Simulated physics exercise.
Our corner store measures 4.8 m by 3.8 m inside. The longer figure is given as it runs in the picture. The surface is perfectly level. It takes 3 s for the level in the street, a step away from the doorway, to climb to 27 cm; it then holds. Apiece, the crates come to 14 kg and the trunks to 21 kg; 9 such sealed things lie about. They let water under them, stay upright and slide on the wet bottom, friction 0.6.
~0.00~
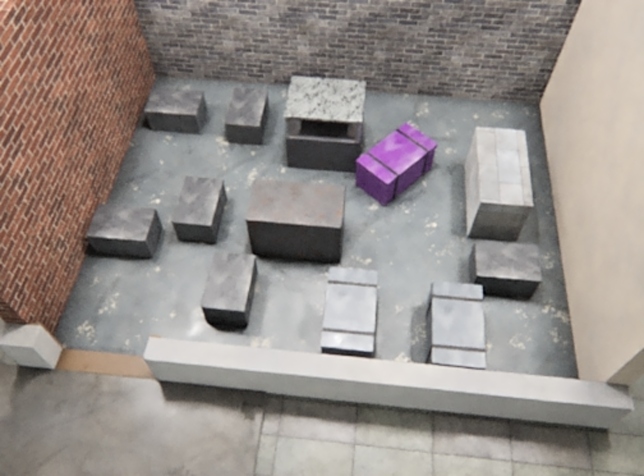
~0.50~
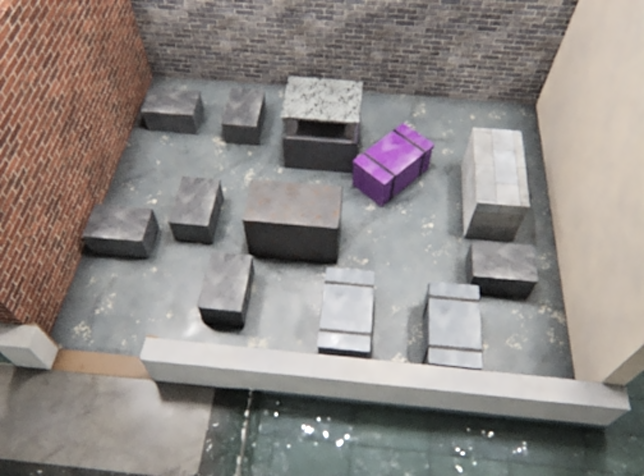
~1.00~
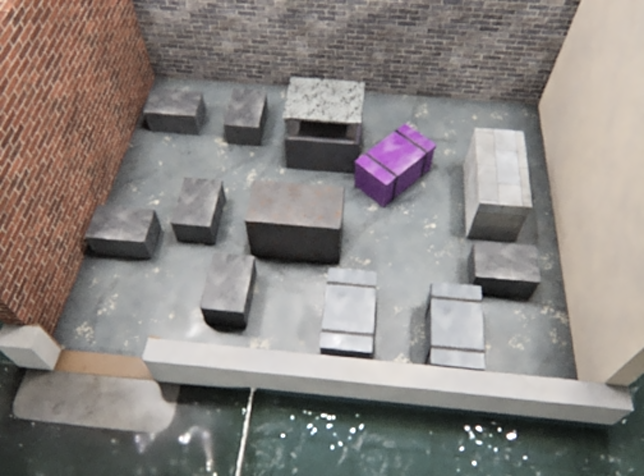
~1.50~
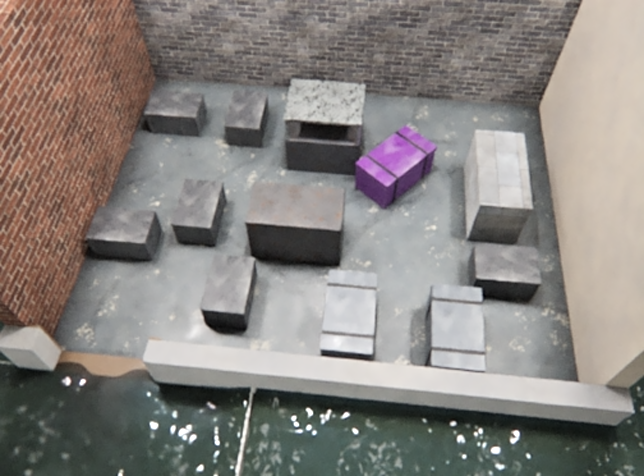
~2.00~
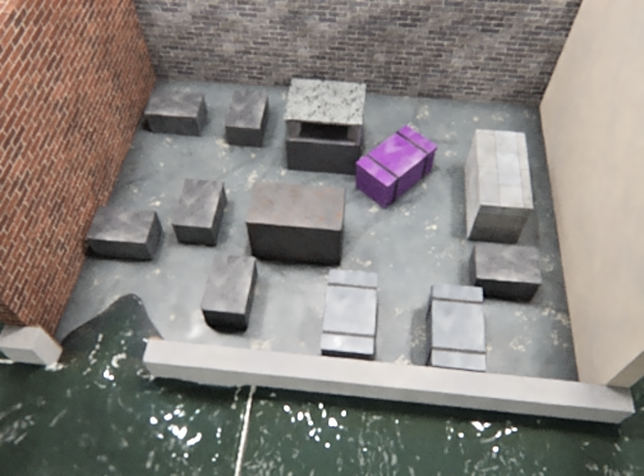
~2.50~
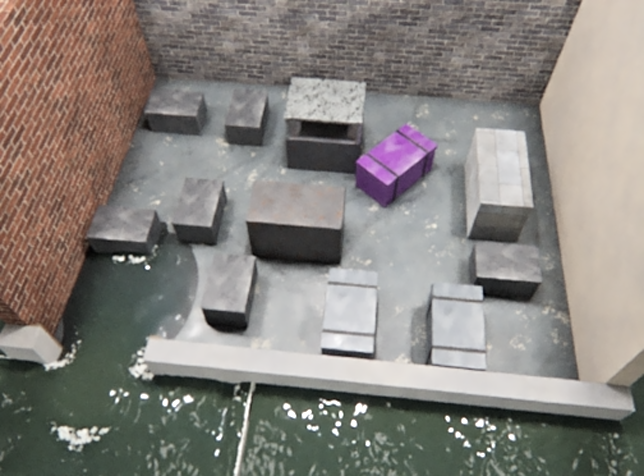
Dark green water spreads across the pavement outside a walled room of grey blocks and a purple trunk, covering the right side first and then the left. It then enters through the gap at the lower left and fans over the floor among the nearest blocks, while the objects stay still.
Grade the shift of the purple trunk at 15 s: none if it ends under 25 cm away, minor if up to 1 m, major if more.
The shift is major.
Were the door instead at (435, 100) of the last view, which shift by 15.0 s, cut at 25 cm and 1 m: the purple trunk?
Then the purple trunk is swept a long way.
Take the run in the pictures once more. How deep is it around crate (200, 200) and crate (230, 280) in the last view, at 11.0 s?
About 17 and 4 cm.
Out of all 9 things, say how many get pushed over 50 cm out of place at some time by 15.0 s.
Count: 9.
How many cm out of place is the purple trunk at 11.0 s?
About 40 cm out of place.
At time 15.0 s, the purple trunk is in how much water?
I'd say around 12 cm.
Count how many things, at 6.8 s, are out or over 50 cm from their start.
Answer: 4.
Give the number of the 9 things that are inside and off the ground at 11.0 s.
The count is 7.
After 3.5 s the purple trunk is near (397, 153), 0.0 m from its start, aground; 0 afloat.
After 6.8 s the purple trunk is near (397, 153), 0.0 m from its start, aground; 3 afloat.
After 11.0 s the purple trunk is near (434, 158), 0.4 m from its start, afloat; 7 afloat.
After 15.0 s the purple trunk is near (336, 280), 1.7 m from its start, afloat; 9 afloat.
